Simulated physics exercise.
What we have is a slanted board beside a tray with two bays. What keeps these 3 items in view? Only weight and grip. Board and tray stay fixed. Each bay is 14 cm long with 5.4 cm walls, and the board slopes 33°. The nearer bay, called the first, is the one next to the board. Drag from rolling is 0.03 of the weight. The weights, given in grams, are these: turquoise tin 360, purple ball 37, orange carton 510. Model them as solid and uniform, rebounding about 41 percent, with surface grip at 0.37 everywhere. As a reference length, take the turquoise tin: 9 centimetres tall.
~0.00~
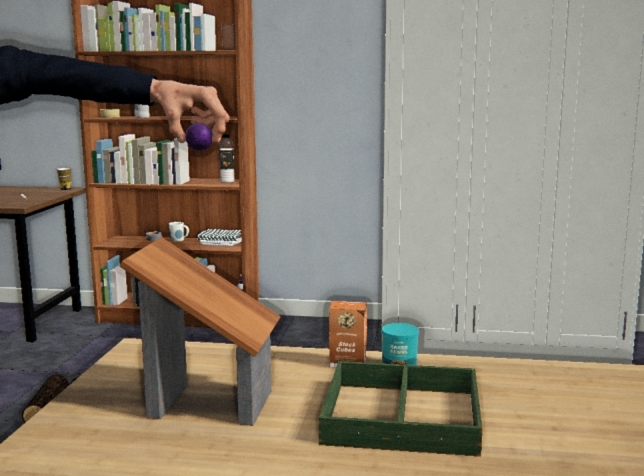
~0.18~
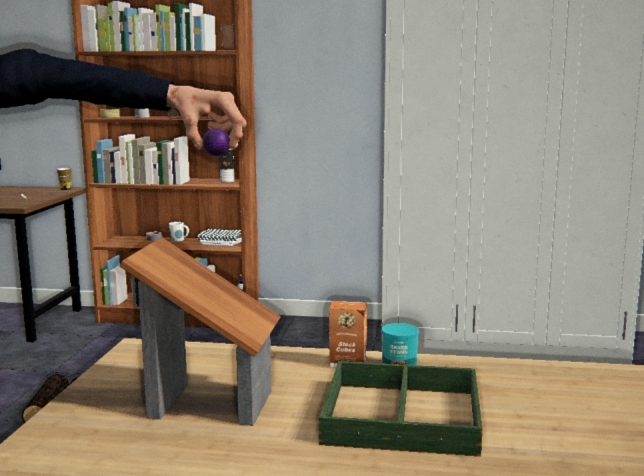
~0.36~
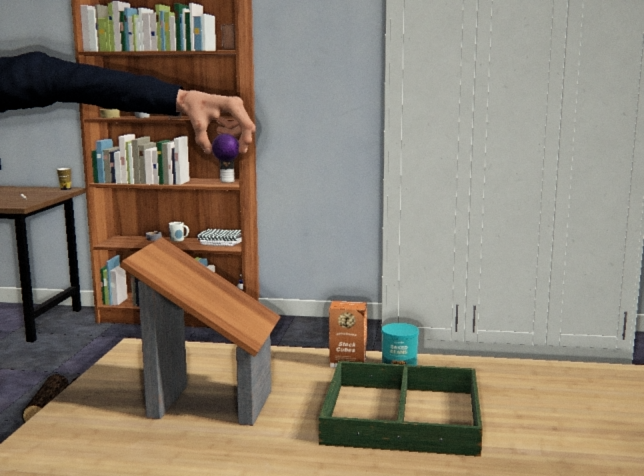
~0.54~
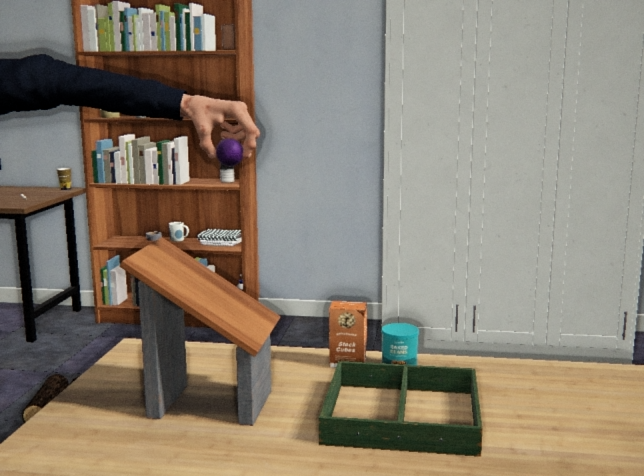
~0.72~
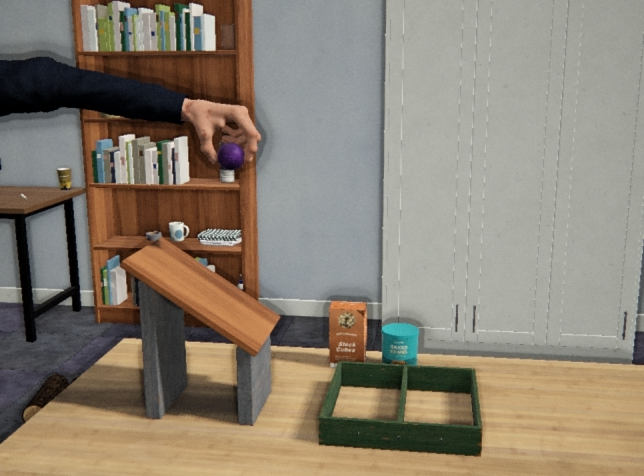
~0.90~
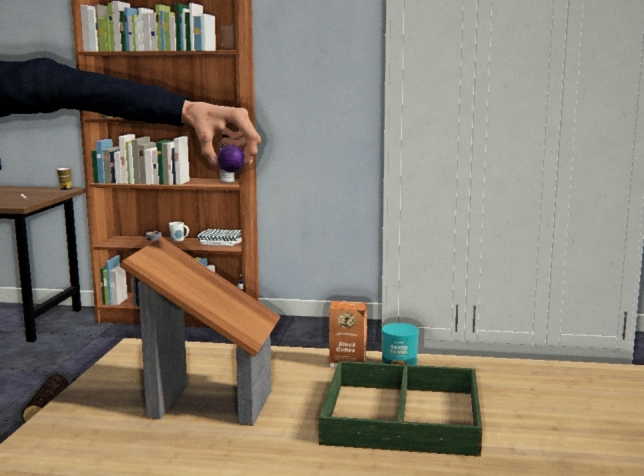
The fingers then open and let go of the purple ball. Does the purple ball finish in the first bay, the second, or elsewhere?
It ends up in the nearest bay.
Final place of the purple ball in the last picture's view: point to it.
At pixel (347, 401) or so, give or take.
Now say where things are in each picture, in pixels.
In the first picture, 7 cm from its drop point; purple ball (199, 137); turquoise tin (400, 349).
In the second picture, 4 cm from its drop point; purple ball (217, 143); turquoise tin (400, 349).
In the third picture, 2 cm from its drop point; purple ball (226, 148); turquoise tin (400, 349).
In the fourth picture, 1 cm from its drop point; purple ball (230, 153); turquoise tin (400, 349).
In the fifth picture, held still over the board; purple ball (231, 156); turquoise tin (400, 349).
In the sixth picture, held still over the board; purple ball (231, 159); turquoise tin (400, 349).
After 1.20 s, purple ball near (234, 261).
After 1.40 s, purple ball near (338, 347).
After 1.60 s, it is in the nearer bay; purple ball near (364, 390).
In the end (2.3 s), it is in the nearer bay; the bystanders under 4 cm from the start. At the end, from the last picture's camera, purple ball near (347, 401).
